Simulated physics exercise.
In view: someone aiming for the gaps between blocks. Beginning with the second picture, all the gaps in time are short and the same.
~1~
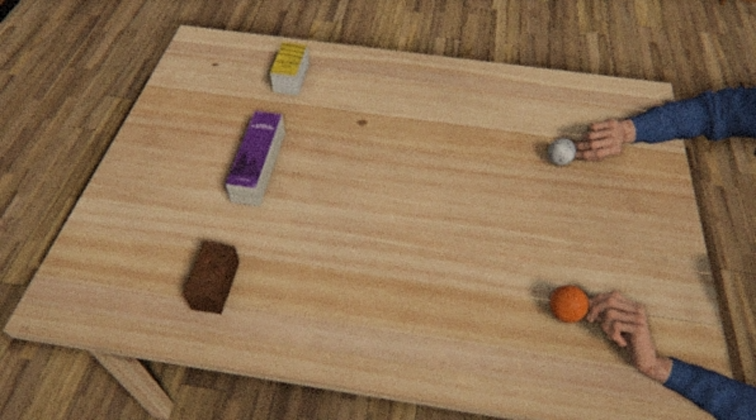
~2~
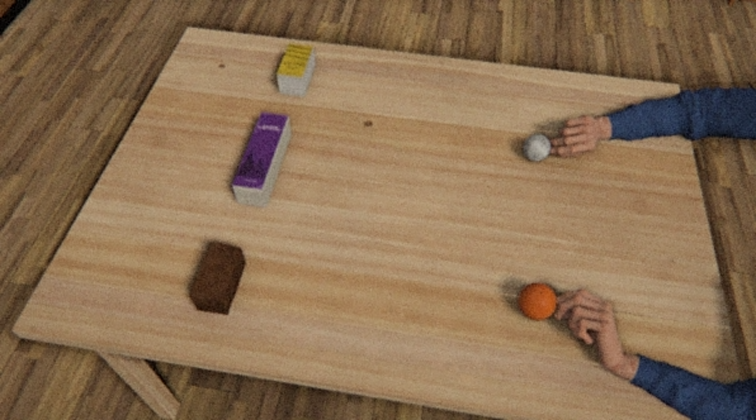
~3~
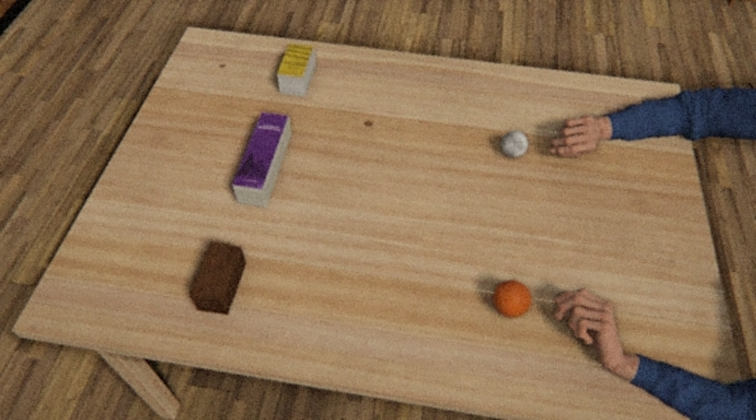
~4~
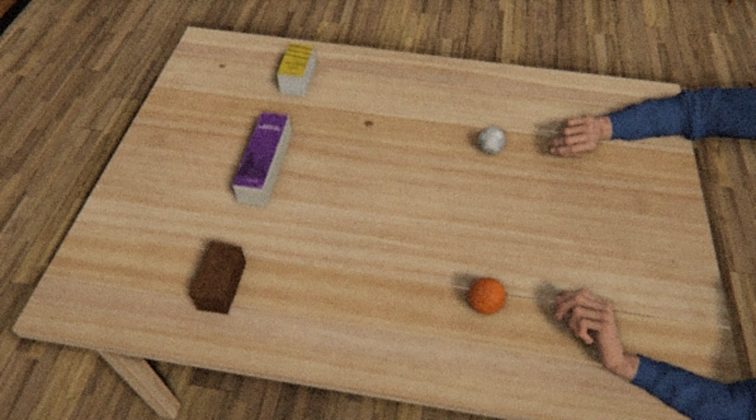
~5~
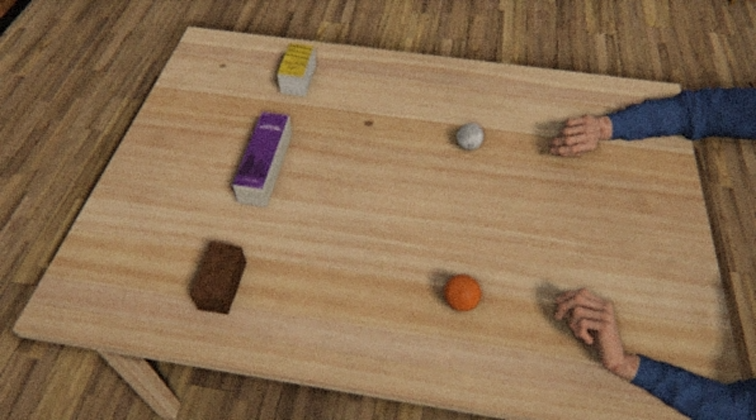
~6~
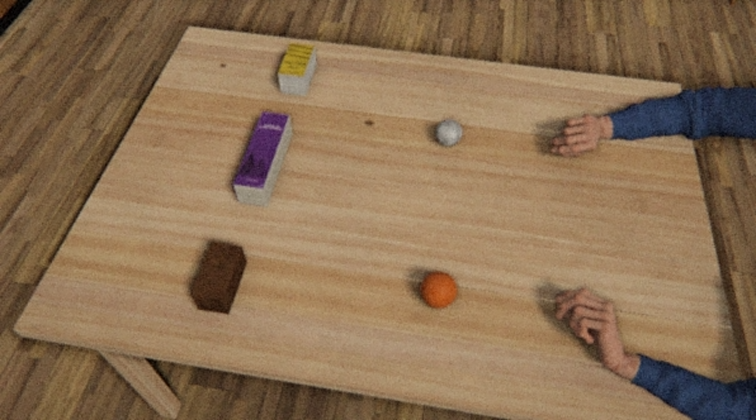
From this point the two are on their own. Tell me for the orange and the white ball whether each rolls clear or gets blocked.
Here the orange gets blocked, the white ball rolls clear.
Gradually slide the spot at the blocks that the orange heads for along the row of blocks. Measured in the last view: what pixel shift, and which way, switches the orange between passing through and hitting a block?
Up, by around 24 pixels.
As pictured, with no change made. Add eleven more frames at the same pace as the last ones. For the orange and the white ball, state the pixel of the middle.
The first one sits near (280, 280), while the second sits near (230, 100).
Then, 0.40 s on from there, orange coming back near (276, 274); white ball heading on near (244, 99).
Then, 1.02 s on from there, orange coming back near (343, 296); white ball heading on near (78, 211).
In the end, the orange is stopped; the white ball gets between the blocks.
